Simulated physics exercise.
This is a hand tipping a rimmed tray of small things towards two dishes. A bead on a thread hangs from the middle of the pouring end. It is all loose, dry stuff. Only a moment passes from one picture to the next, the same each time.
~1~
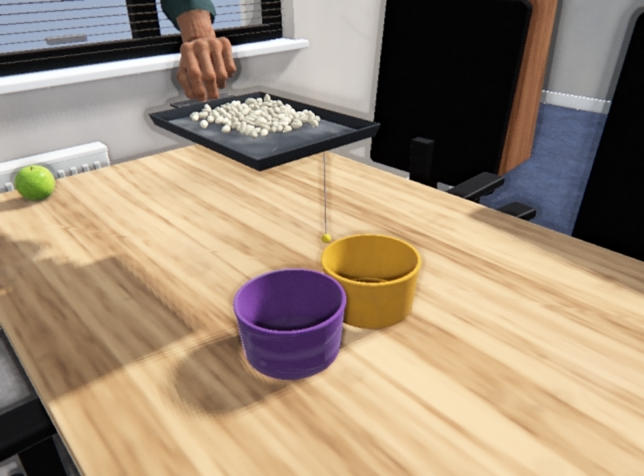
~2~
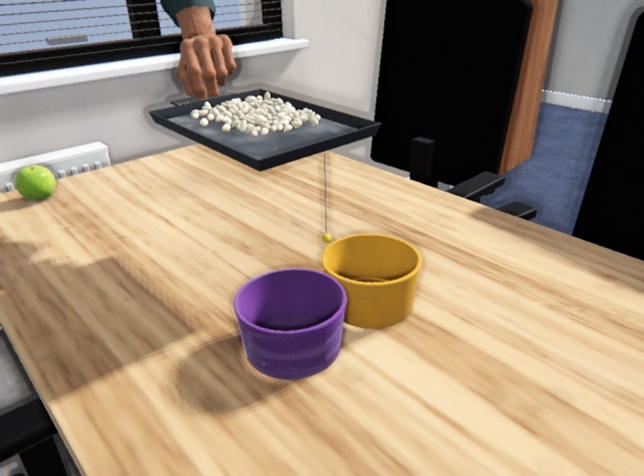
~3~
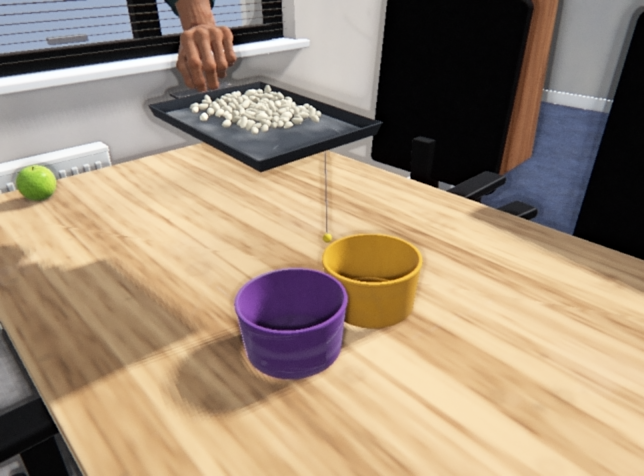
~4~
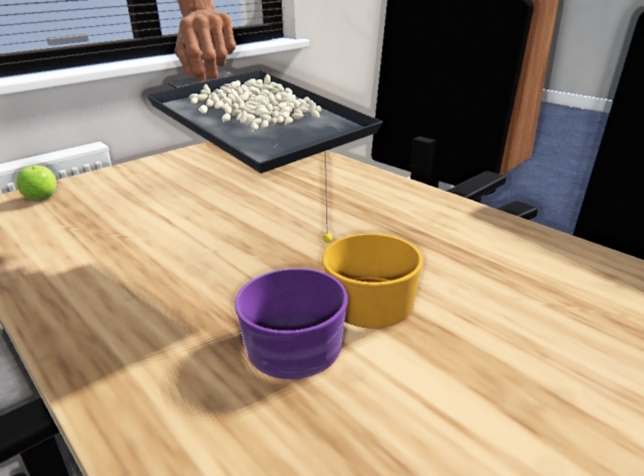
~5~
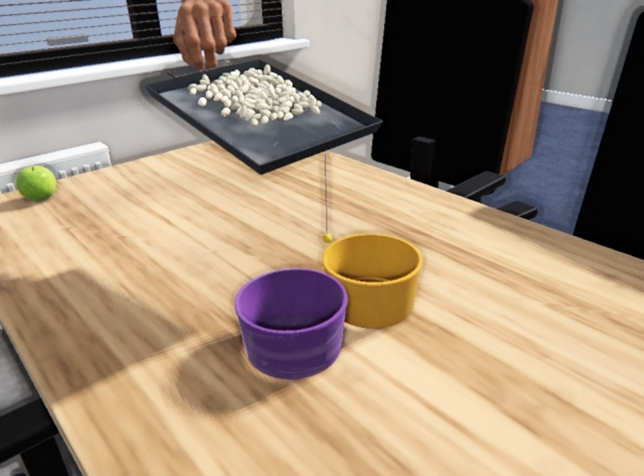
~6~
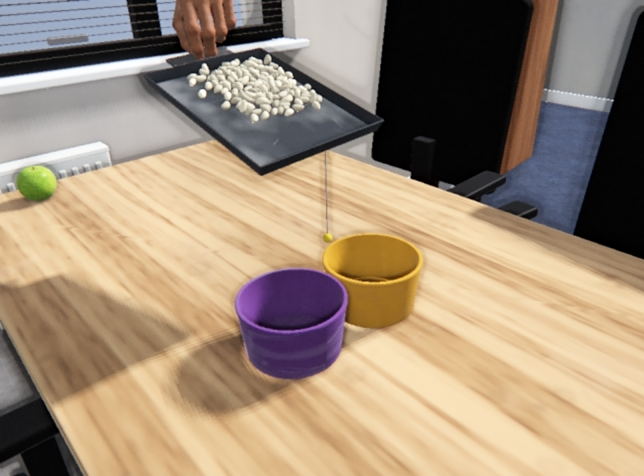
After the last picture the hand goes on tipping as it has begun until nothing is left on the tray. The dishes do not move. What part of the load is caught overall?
Caught overall: Over half.
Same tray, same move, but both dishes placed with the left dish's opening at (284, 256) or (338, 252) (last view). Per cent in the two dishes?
First some 20, then 30 per cent.
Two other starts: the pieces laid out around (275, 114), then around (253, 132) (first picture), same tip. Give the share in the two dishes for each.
Roughly 90 per cent, and 90 per cent.
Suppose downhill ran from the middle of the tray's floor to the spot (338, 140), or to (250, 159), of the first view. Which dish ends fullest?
One: The right-hand dish. Two: The dish on the left.
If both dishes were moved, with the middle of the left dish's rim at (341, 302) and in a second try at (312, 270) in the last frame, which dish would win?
The first try: The left one. The second: The left one.
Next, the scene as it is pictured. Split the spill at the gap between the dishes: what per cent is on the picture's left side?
Close to 70 per cent.
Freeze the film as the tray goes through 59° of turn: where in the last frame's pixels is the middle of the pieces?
Near (299, 148).
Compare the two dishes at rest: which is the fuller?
More ends in left.
Soon after the last picture, tray tipped steeply; most on the tray; a stray few in the left dish; a stray few in the right dish; a small part in the air.
A little later, tray tipped right over; about a quarter on the tray; about a third in the left dish; a small part in the right dish; a small part outside both; about a quarter in the air.
Later still, tray tipped past a quarter turn; about two thirds in the left dish; about a quarter in the right dish; a small part outside both.
At rest, tray tipped past a quarter turn; about two thirds in the left dish; about a quarter in the right dish; a small part outside both.
